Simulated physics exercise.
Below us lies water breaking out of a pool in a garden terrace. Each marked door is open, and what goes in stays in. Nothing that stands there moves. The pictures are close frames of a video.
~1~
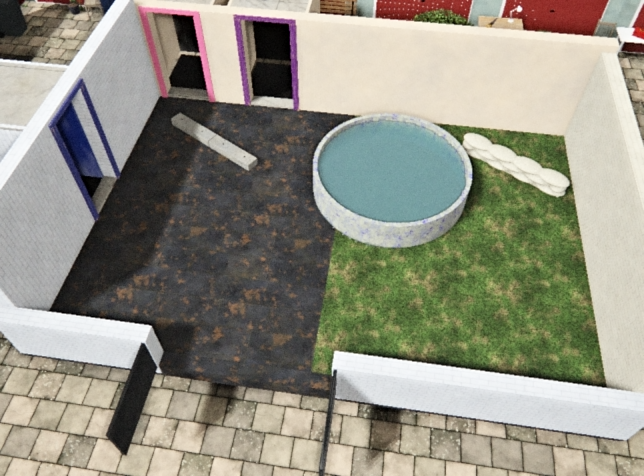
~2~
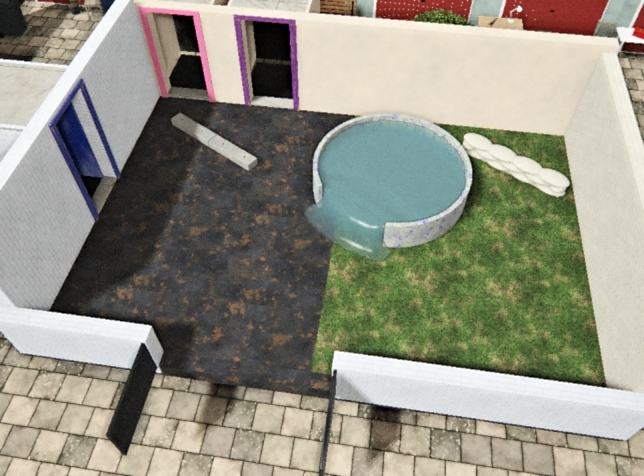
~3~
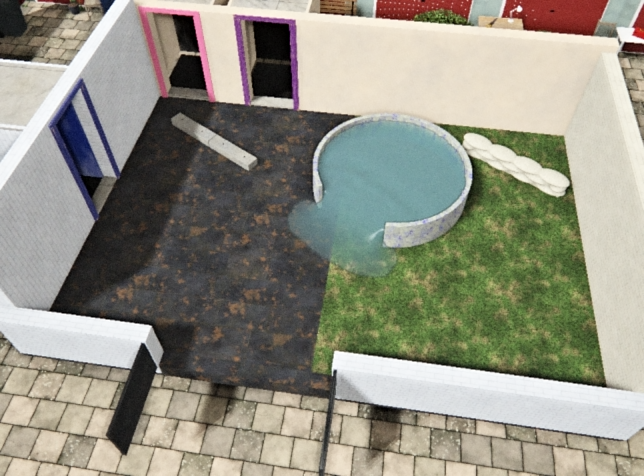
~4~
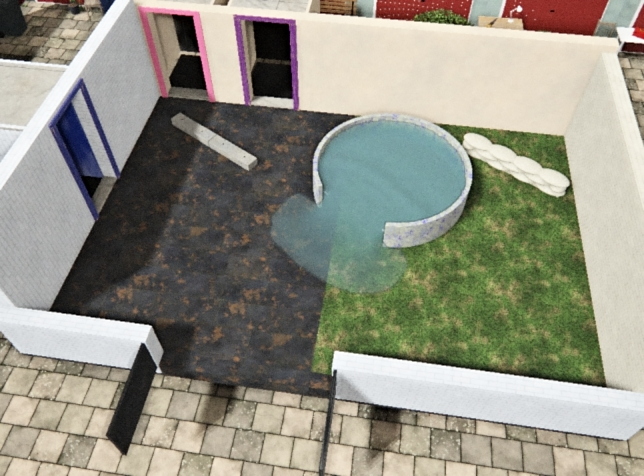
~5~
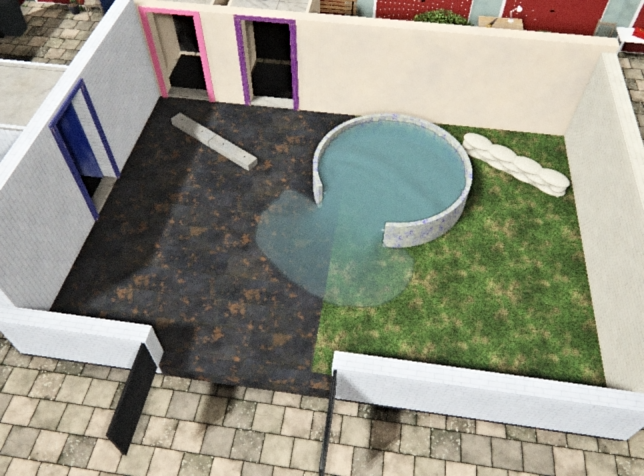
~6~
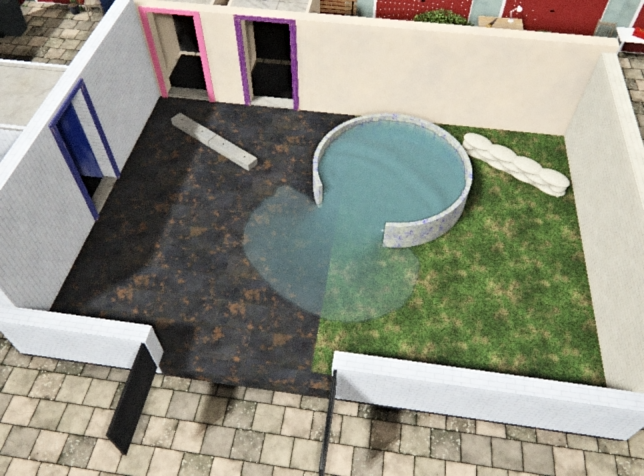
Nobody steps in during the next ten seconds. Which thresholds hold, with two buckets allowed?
The pink door stays under that; the blue door stays under that; the purple door stays under that.
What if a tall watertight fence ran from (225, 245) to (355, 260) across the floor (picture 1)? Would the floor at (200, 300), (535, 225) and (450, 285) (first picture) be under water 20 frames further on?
One after the other: No water, free of water, flooded.
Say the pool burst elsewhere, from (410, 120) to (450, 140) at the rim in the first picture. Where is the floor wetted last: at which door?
That is the one in blue.
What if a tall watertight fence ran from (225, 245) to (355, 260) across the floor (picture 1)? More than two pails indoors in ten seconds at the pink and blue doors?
One by one: The pink door lets more in; the blue door lets more in.
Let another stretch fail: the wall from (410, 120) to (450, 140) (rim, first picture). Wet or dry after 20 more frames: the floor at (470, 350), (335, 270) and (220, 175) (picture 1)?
One after the other: Free of water, dry, free of water.
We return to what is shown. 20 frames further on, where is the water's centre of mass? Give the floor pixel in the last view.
Roughly at (325, 232).
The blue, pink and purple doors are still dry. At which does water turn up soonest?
It is the blue one.
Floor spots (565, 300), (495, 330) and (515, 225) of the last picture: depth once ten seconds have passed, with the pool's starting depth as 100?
In that order: 6, 6 and 2 per cent.
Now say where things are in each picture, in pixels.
The first frame shows still water in the pool at (392, 168).
In the second frame, the front is at (310, 209), out from the gap at (346, 226).
In the third frame, water pours out at (346, 227) and has run to (383, 272).
In the fourth frame, the front is at (386, 285), out from the gap at (346, 227).
In the fifth frame, water pours out at (346, 227) and has run to (368, 302).
In the sixth frame, water pours out at (346, 227) and has run to (247, 246).
A moment on, water covers 20 % of the floor; the pink door not reached, the blue door not reached, the purple door not reached.
Next, water covers 35 % of the floor; the pink door not reached, the blue door not reached, the purple door not reached.
Then, water covers 40 % of the floor; the pink door not reached, the blue door wet at the sill, nothing in, the purple door not reached.
Later, water covers 60 % of the floor; the pink door not reached, the blue door under two buckets in, the purple door not reached.
In the end, water covers 75 % of the floor; the pink door wet at the sill, nothing in, the blue door under two buckets in, the purple door wet at the sill, nothing in.
